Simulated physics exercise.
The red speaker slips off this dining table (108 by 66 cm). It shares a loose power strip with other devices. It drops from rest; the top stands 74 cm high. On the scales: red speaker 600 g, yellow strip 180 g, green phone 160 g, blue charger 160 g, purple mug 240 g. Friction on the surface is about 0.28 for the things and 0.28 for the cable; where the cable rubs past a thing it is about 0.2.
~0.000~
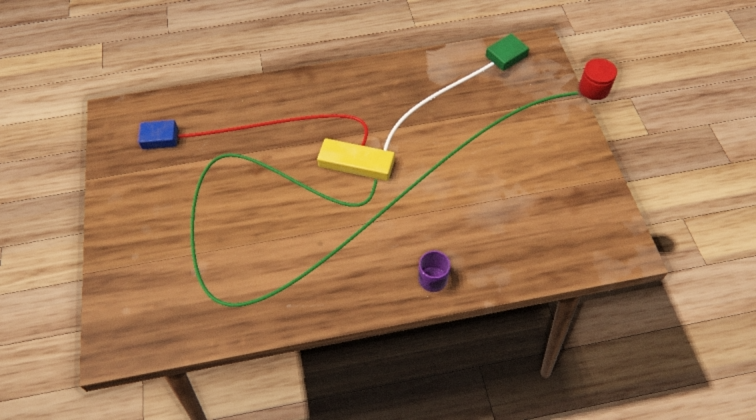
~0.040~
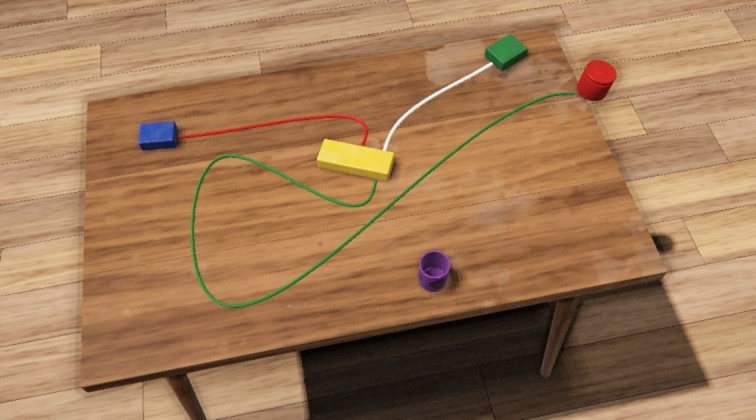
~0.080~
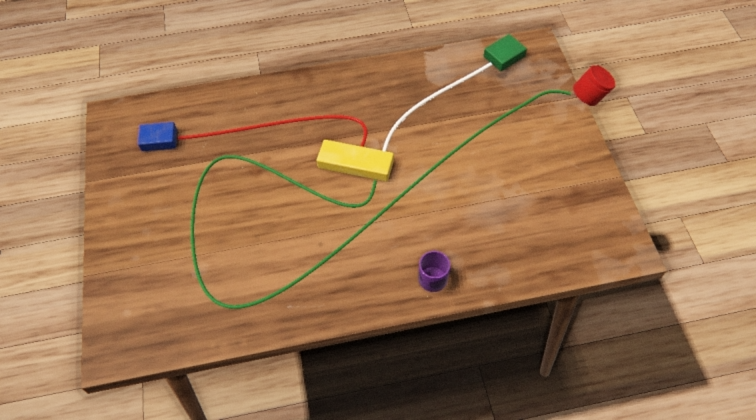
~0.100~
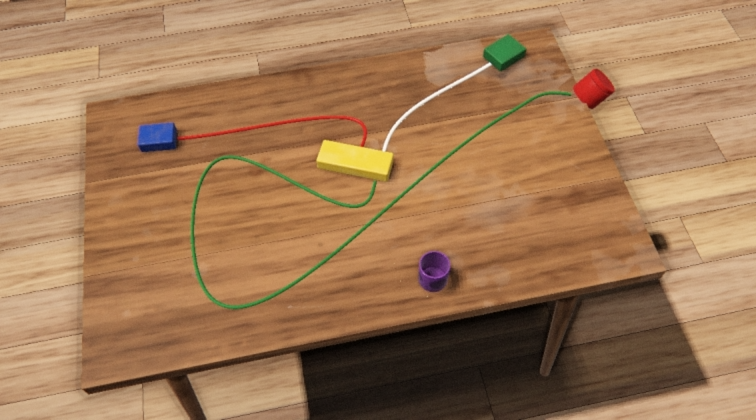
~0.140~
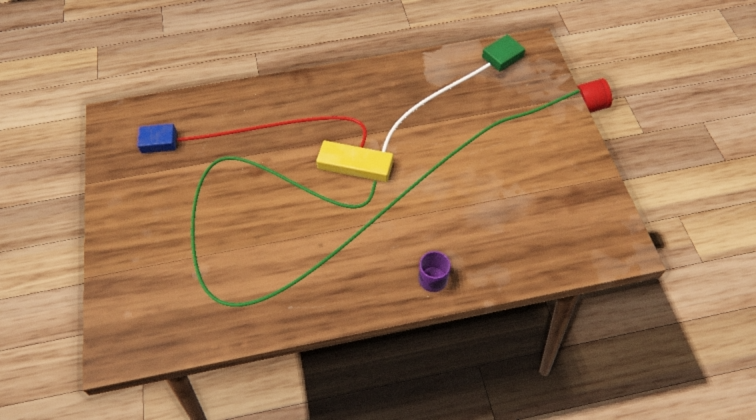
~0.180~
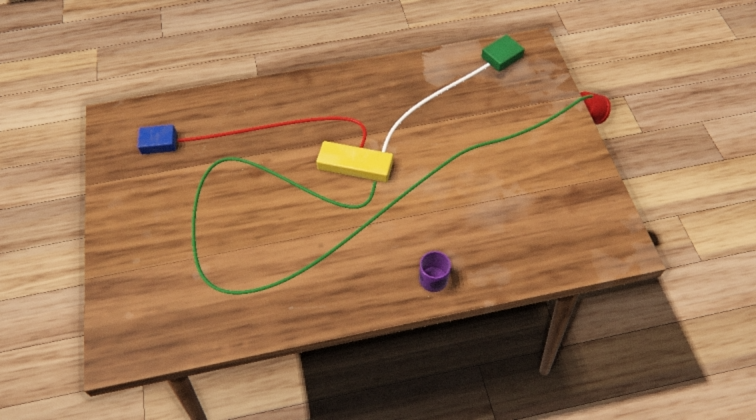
The red speaker at the table's right edge tilted and slipped over the side, tugging its green cable straighter, while the yellow strip and purple mug stayed put and the blue charger barely shifted.
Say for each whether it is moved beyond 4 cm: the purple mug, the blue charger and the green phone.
In order: The purple mug stays put; the blue charger stays put; the green phone keeps its place.
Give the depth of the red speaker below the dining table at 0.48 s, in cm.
Some 70 cm.
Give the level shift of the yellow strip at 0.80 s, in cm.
Some 4 cm.
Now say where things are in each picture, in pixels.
Purple mug (435, 264); blue charger (157, 131); green phone (508, 48); green cable runs through (197, 193) (258, 300) (390, 205) (506, 117), in the first picture.
Red speaker (600, 71); green cable runs through (258, 301) (505, 117), in the second picture.
Red speaker (594, 86); green cable runs through (259, 302) (503, 117), in the third picture.
Red speaker (594, 89); green cable runs through (259, 302) (503, 117), in the fourth picture.
Red speaker (593, 96); green cable runs through (262, 299) (509, 119), in the fifth picture.
Purple mug (435, 265); blue charger (156, 135); green phone (504, 48); green cable runs through (197, 198) (275, 284) (405, 194) (536, 126), in the sixth picture.
By 0.5 s, the strip's end of the green cable at (375, 182); red speaker over the edge.
By 0.8 s, the strip's end of the green cable at (402, 150); yellow strip 5 cm off its start, red speaker over the edge.
By 1.1 s, the strip's end of the green cable at (404, 144); yellow strip 6 cm off its start at (381, 150), red speaker over the edge.
By 1.4 s, the strip's end of the green cable at (404, 144); yellow strip 6 cm off its start, red speaker over the edge.
By 2.6 s, the strip's end of the green cable at (404, 144); purple mug 0 cm off its start at (436, 265), blue charger 0 cm off its start at (156, 135), green phone 0 cm off its start at (504, 48), yellow strip 6 cm off its start at (381, 150).
